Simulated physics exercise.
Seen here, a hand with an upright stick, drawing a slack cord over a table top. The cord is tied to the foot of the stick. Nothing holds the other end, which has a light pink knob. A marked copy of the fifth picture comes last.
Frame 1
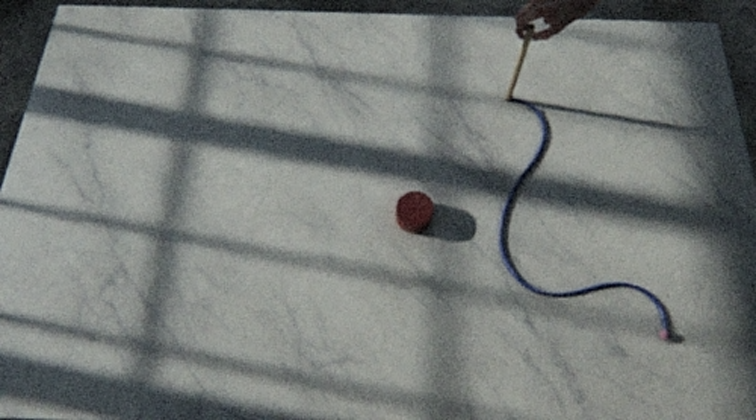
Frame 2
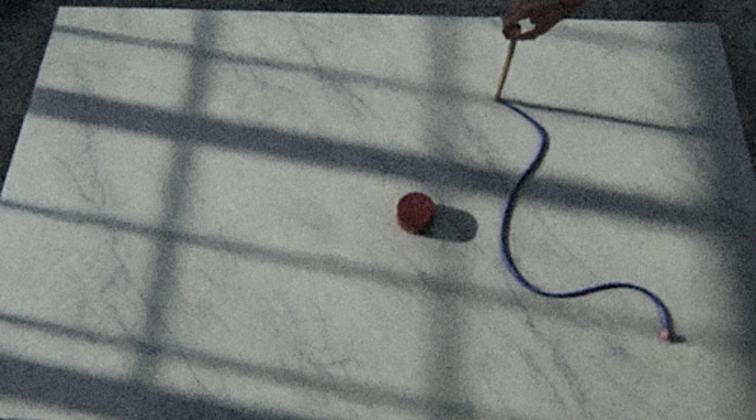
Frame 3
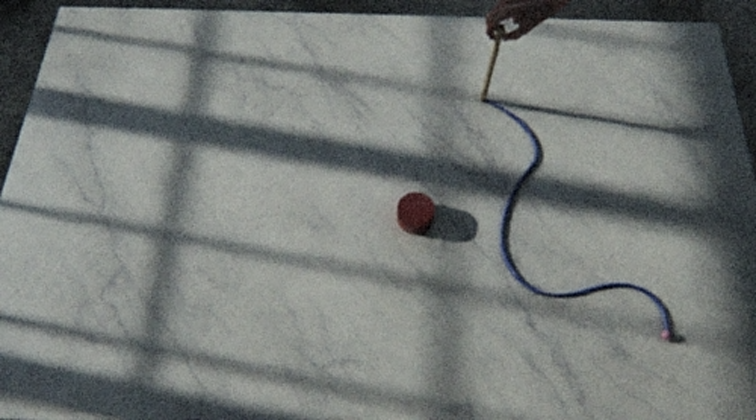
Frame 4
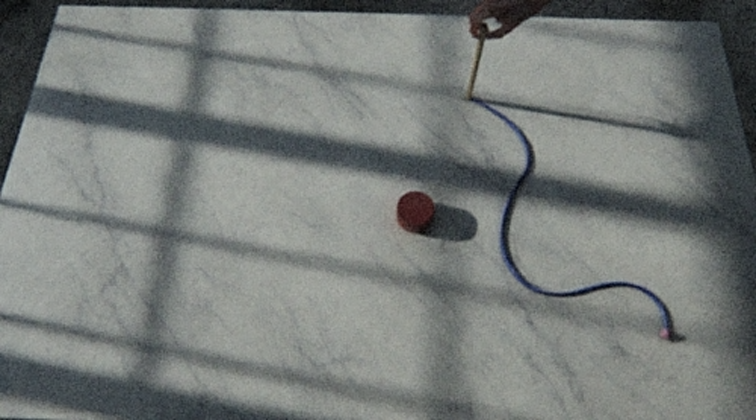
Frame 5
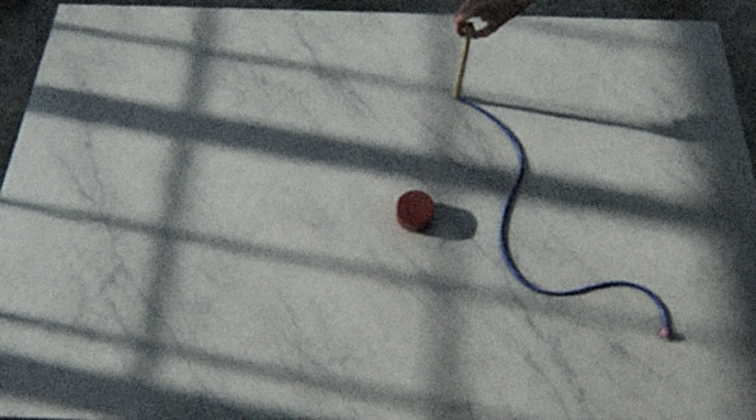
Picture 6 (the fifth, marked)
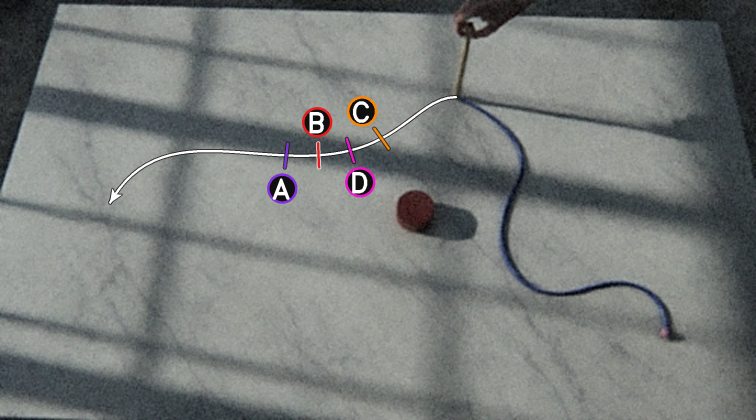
A hand with an upright stick draws the top of a slack blue cord left across a table.
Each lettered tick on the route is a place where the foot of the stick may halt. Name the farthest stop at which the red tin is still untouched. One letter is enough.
Mark B.
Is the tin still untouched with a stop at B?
For that mark, yes.
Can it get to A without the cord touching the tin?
No.
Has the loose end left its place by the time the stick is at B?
No.
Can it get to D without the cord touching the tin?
Yes.
On the marked copy, A at (286, 155); B at (319, 155); C at (382, 139); D at (350, 151); the route from (456, 97) via (282, 155) to (110, 203).
With B. Early on, foot of the stick (411, 119), middle of the cord (503, 251), free end (666, 334).
Further on, foot of the stick (366, 146), middle of the cord (503, 251), free end (666, 334).
At the end, foot of the stick (319, 156), middle of the cord (499, 244), free end (666, 334); nothing has been touched.
As for the rest, A brings the cord against the tin; C is safe but short; D is safe but short.
